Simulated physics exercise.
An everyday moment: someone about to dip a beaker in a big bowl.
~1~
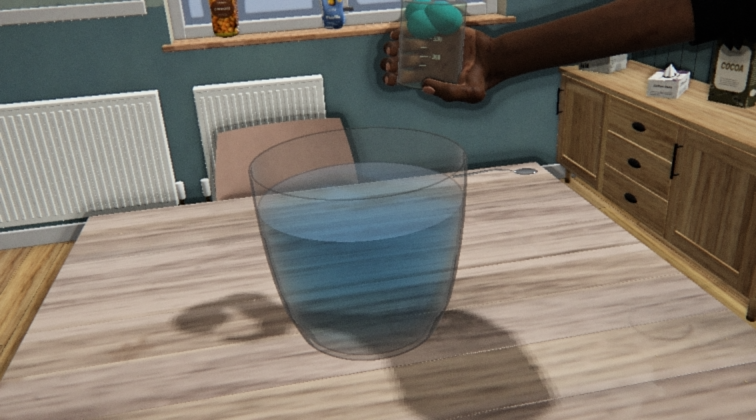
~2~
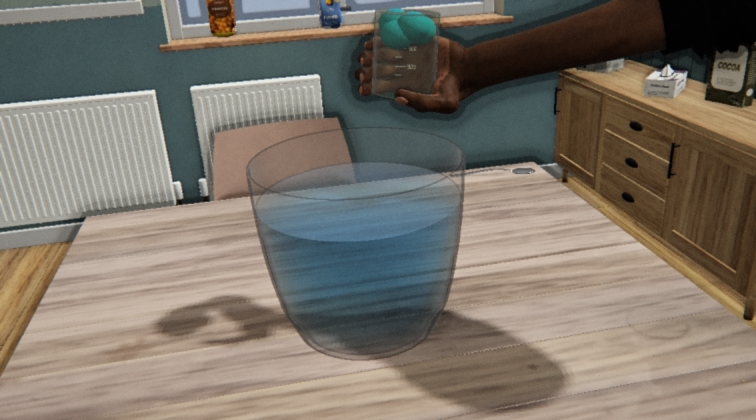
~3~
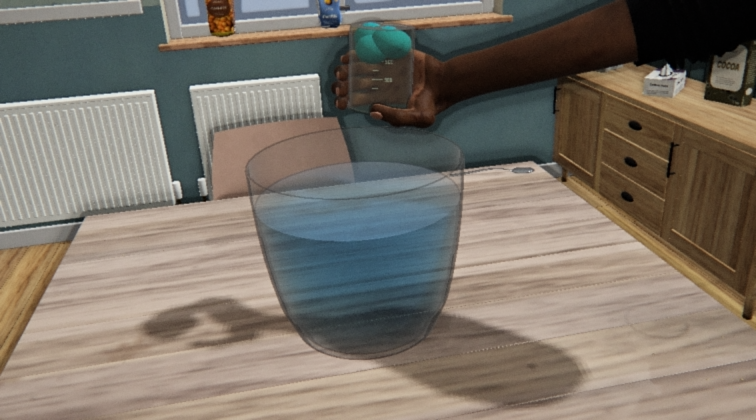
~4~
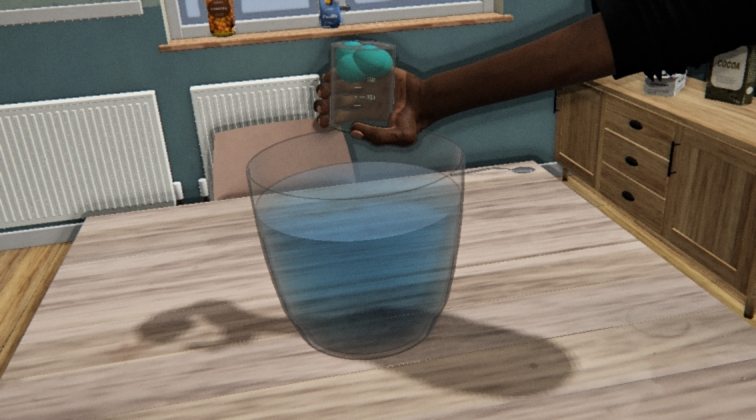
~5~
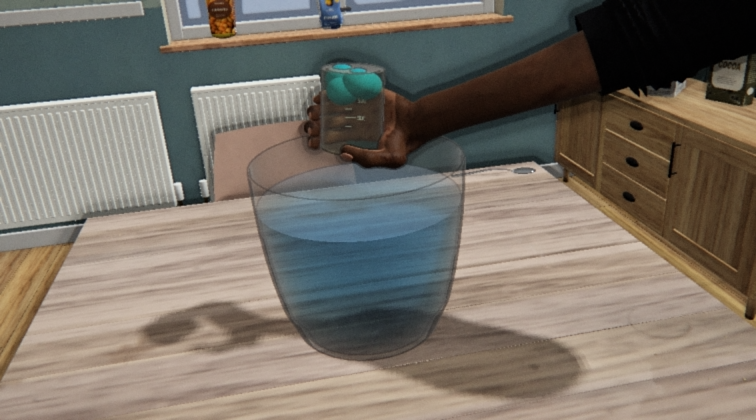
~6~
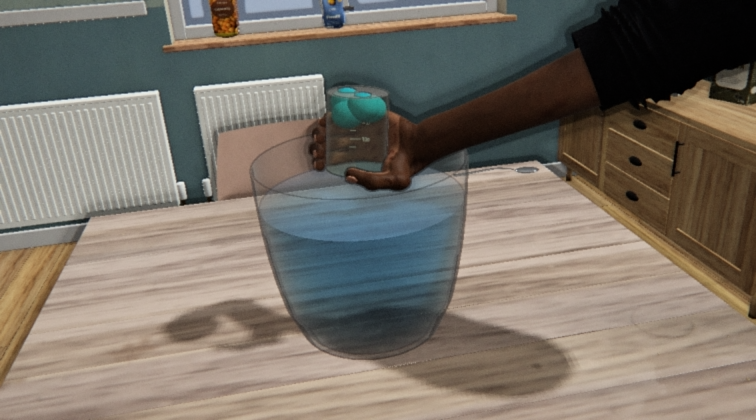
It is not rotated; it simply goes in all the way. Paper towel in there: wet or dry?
Dry.
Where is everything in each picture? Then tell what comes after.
Beaker (431, 45) mouth down; above the big bowl, in the first frame.
Beaker (405, 55) mouth down; paper towel (407, 26); coming down, in the second frame.
Beaker (381, 69) mouth down; lower, in the third frame.
Beaker (362, 87) mouth down; paper towel (363, 59); lower still, in the fourth frame.
Beaker (352, 109) mouth down; close to the surface, in the fifth frame.
Beaker (357, 132) mouth down; paper towel (357, 105); just over the surface, in the sixth frame.
Next, the beaker enters the water.
After that, air is trapped inside and holds the level down.
Finally, the beaker is under, still full of air, and the paper towel is dry.
